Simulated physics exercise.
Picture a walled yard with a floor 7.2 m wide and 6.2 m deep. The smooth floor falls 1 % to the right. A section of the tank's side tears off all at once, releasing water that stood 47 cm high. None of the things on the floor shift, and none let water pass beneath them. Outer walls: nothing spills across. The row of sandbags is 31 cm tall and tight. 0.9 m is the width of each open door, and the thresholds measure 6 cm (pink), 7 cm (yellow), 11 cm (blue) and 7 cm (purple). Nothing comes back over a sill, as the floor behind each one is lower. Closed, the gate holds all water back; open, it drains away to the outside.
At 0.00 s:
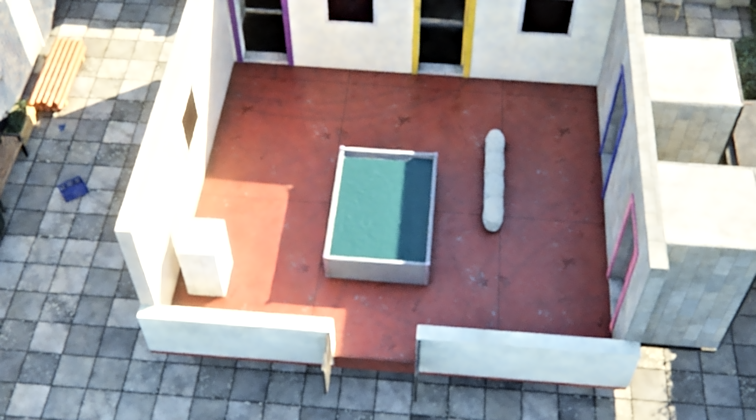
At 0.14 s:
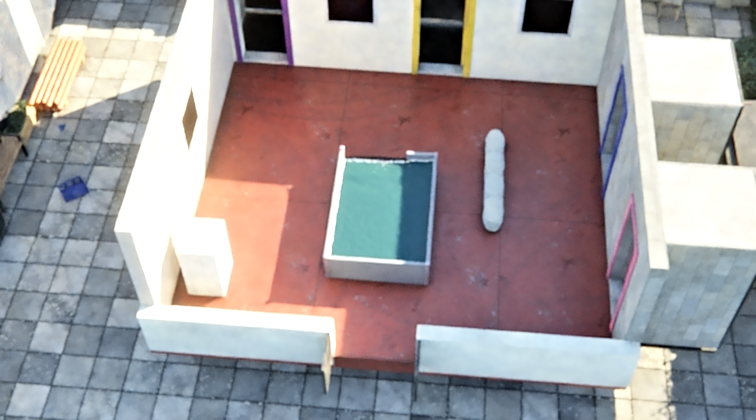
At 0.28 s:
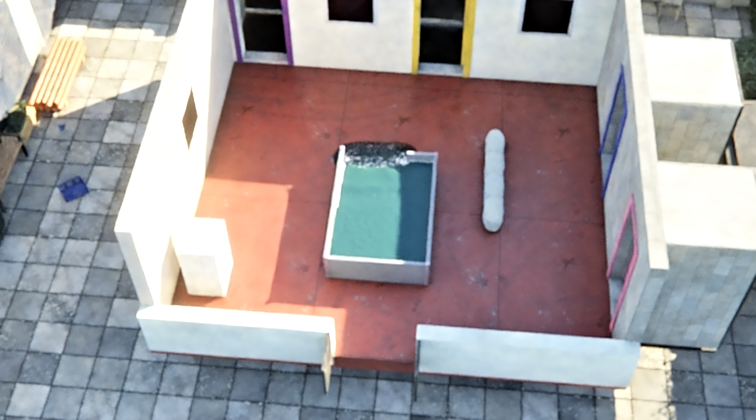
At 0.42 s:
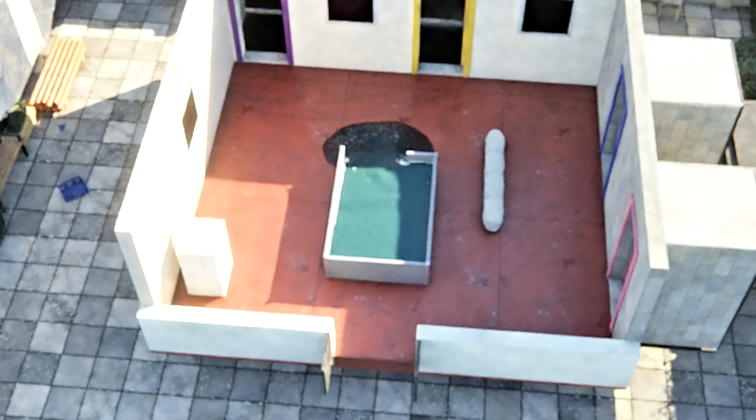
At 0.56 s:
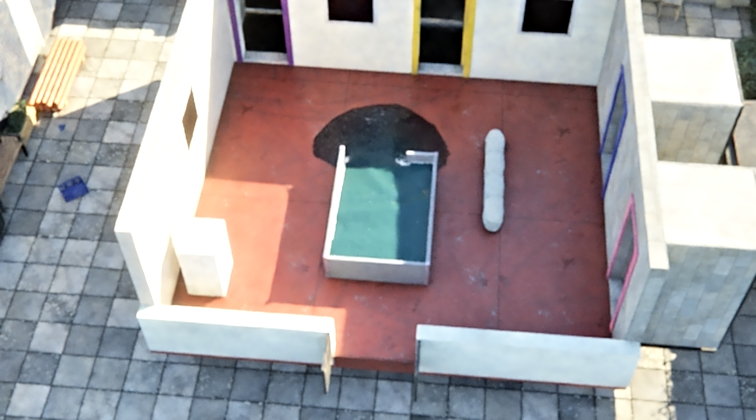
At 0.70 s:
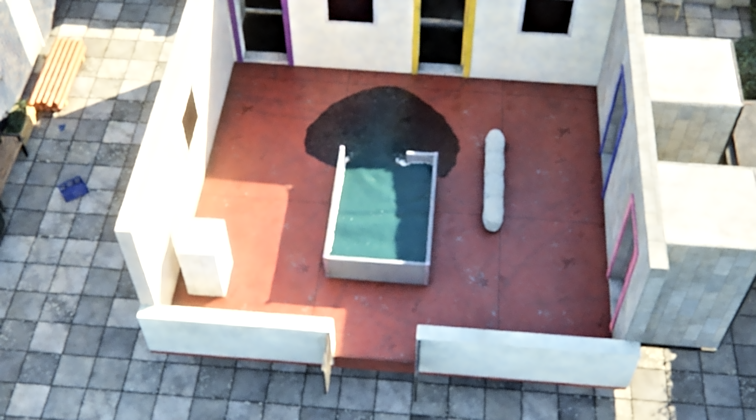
Water pouring from the open far side of a rectangular tank, spreading in a dark fan across a walled yard's red floor.
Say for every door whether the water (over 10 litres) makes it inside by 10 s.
One by one: Watch the pink door: It will not outstrip the limit, watch the yellow door: It will outstrip the limit, watch the blue door: It will not outstrip the limit, watch the purple door: It will outstrip the limit.
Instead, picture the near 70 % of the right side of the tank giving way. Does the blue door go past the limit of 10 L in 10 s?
So for blue: No.
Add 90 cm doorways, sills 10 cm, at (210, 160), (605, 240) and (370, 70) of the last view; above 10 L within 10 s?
So, in the order given, it's shy of the mark, then shy of the mark, then beyond the mark.
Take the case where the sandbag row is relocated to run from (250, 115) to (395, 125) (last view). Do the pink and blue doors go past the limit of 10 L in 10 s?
Note - pink: Limit held; blue: Limit held.
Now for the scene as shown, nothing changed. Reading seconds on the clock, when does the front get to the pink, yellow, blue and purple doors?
So pink at 6.0 s, yellow at 1.1 s, blue at 4.0 s, and purple at 2.0 s.
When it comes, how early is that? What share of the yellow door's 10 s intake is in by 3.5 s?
Some 70 per cent by then.
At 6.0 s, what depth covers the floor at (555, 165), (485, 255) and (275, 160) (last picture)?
Spot one 5 cm, spot two 0 cm, spot three 2 cm.
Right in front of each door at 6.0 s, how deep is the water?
Centimetres: Pink 1 / yellow 9 / blue 6 / purple 9.
After 1.4 s water covers 20 % of the floor and is deepest (24 cm) near (367, 163); pink door not reached, yellow door 7 cm at the sill, 1 L in, blue door not reached, purple door not reached.
After 2.2 s water covers 25 % of the floor and is deepest (24 cm) near (370, 72); pink door not reached, yellow door 16 cm at the sill, 24 L in, blue door not reached, purple door 9 cm at the sill, 0 L in.
After 3.5 s water covers 30 % of the floor and is deepest (20 cm) near (242, 70); pink door not reached, yellow door 14 cm at the sill, 73 L in, blue door not reached, purple door 13 cm at the sill, 13 L in.
After 6.0 s water covers 60 % of the floor and is deepest (12 cm) near (583, 107); pink door not reached, yellow door 9 cm at the sill, 99 L in, blue door 6 cm at the sill, 0 L in, purple door 9 cm at the sill, 53 L in.
After 10.0 s water covers 85 % of the floor and is deepest (8 cm) near (593, 114); pink door 3 cm at the sill, 0 L in, yellow door 5 cm at the sill, 103 L in, blue door 6 cm at the sill, 0 L in, purple door 4 cm at the sill, 57 L in.
